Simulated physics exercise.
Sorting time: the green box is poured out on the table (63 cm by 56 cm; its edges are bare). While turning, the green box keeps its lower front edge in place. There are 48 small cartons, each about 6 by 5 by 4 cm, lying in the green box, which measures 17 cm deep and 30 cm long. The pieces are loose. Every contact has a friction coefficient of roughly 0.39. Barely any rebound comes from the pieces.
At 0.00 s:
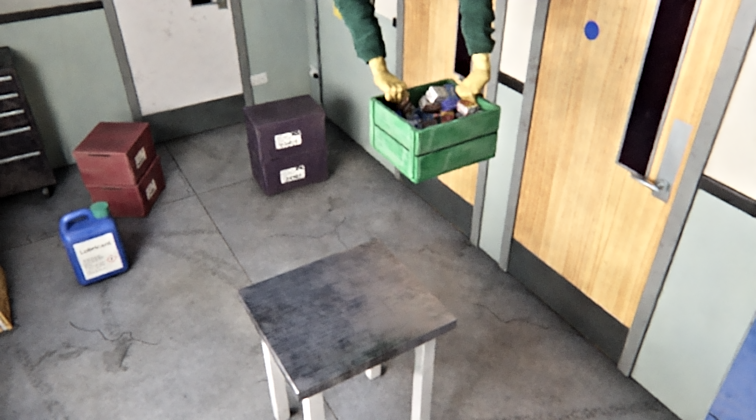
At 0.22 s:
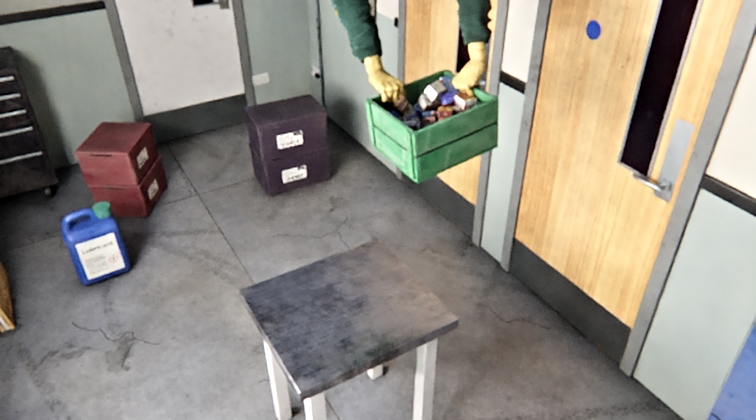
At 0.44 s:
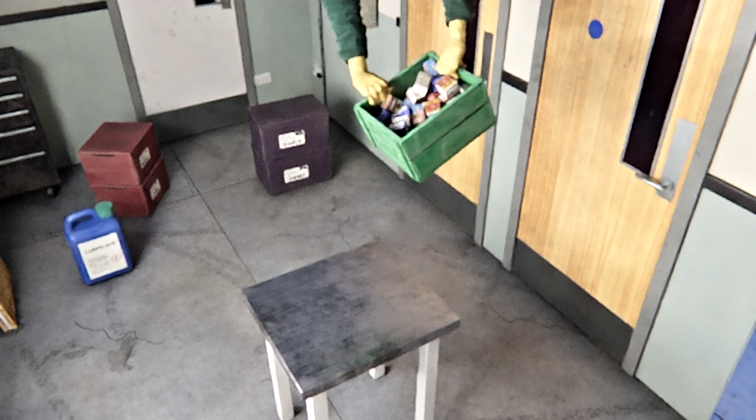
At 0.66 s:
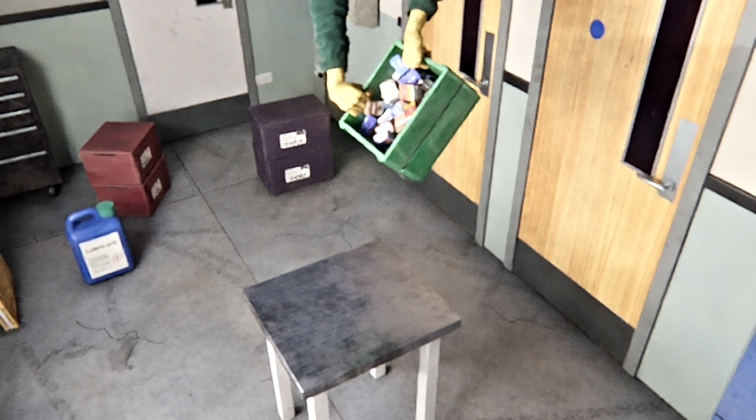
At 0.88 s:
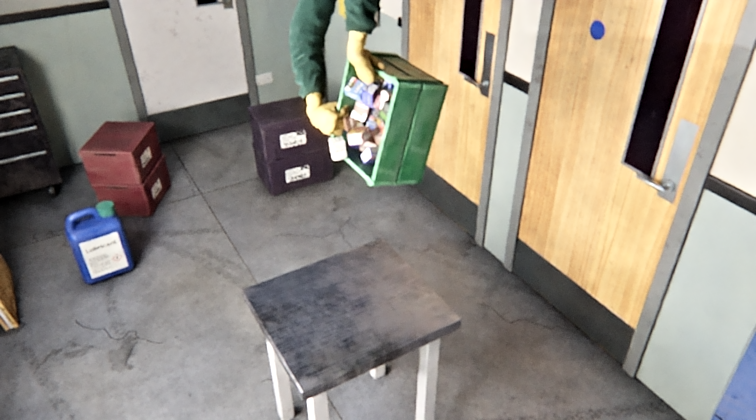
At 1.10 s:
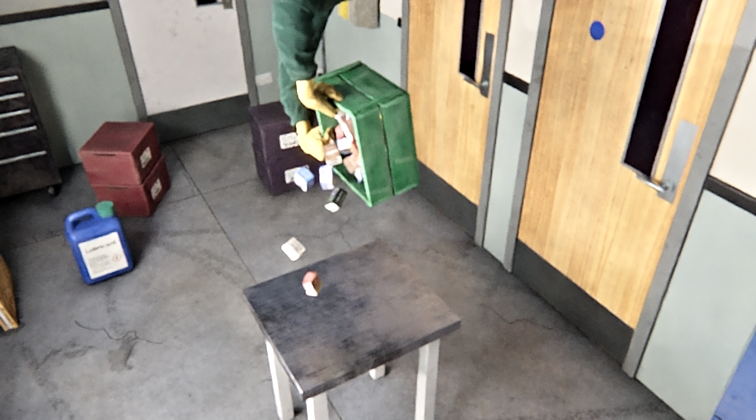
Above a bare table, gloved hands turn a green box over and small cartons tumble out.
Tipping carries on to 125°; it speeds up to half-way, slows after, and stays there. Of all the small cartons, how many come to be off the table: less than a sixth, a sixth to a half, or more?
Off the table you will find between one sixth and half of them.
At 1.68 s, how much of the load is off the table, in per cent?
Close to 10 in a hundred.
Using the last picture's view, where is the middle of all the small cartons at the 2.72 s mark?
Somewhere about (301, 318) in pixels.
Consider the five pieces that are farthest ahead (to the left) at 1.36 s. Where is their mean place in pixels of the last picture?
(284, 318).
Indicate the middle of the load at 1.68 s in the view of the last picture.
Somewhere around (308, 305) in pixels.
After 1.36 s, tilt 119°; 26 still in the green box, 7 on the table top and 15 in the air.
After 1.68 s, tilt 125°; 4 still in the green box, 30 on the table top, 4 over the left end of the table and 10 in the air.
After 2.14 s, tilt 125°; 37 on the table top, 10 over the left end of the table and 1 over the table's other edges.
When it is over (at 2.72 s), 34 on the table top, 12 over the left end of the table and 2 over the table's other edges. Asked share, 14 of 48, 29 per cent.
